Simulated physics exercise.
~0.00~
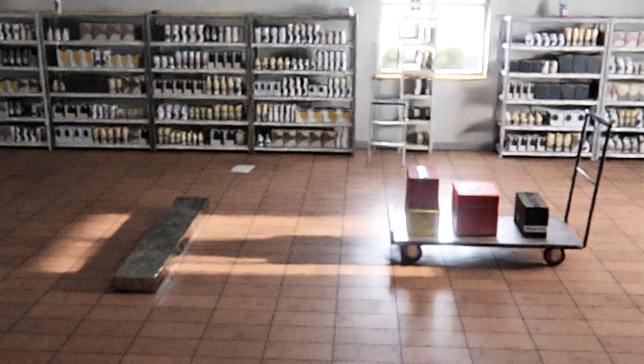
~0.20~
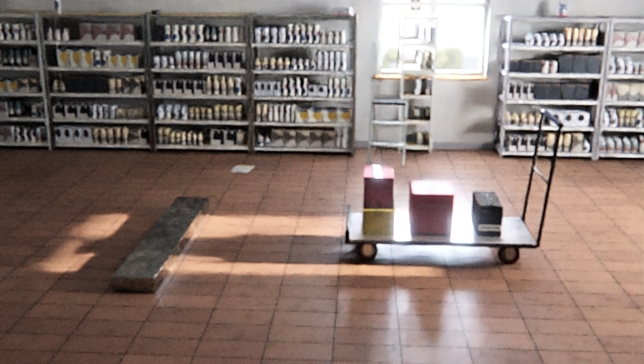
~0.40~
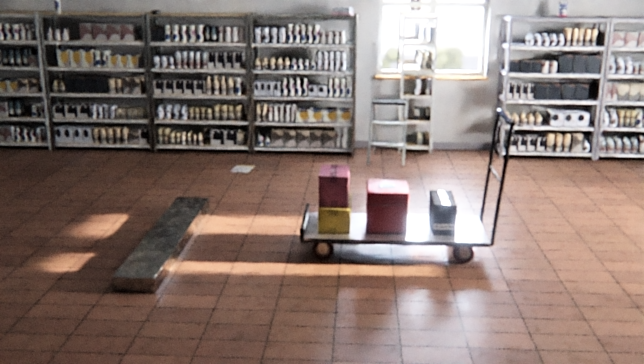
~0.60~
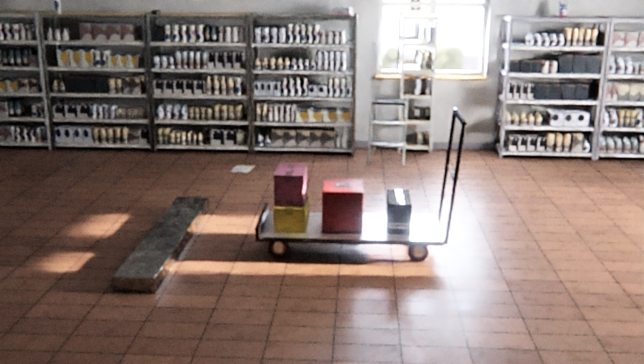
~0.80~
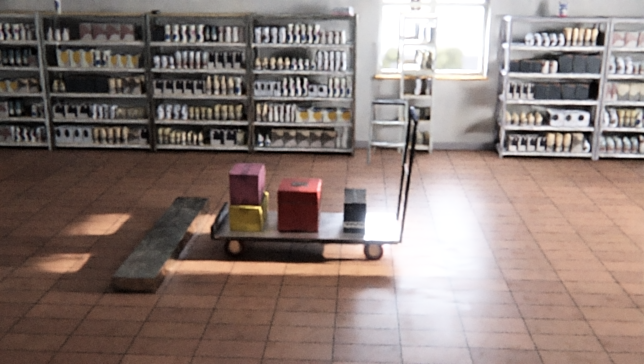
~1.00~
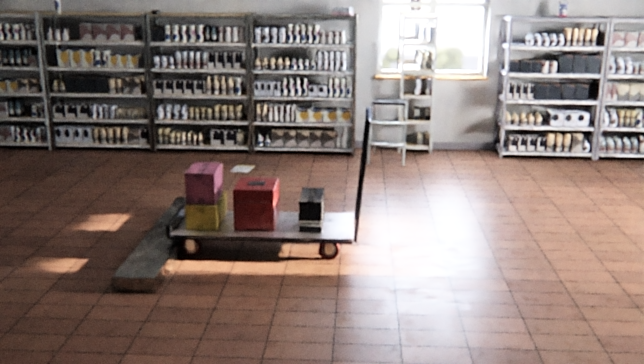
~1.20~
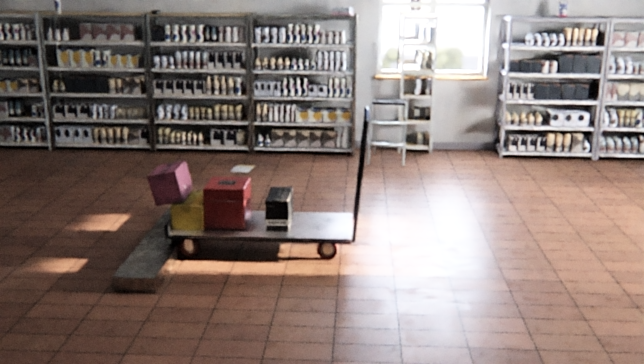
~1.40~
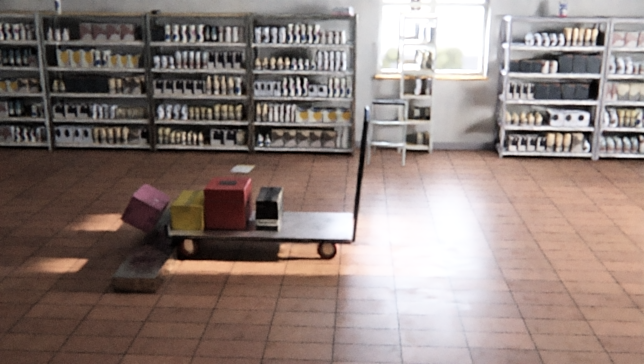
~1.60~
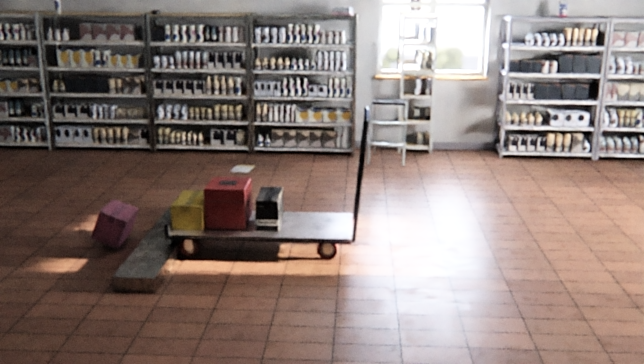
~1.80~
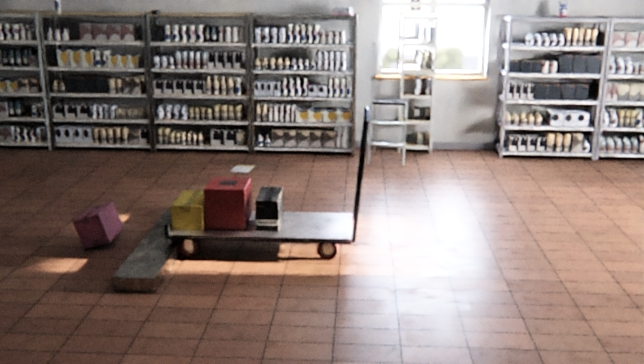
In a tiled storeroom, a loaded cart rolls left, stops at a kerb, and the pink box tumbles to the floor.
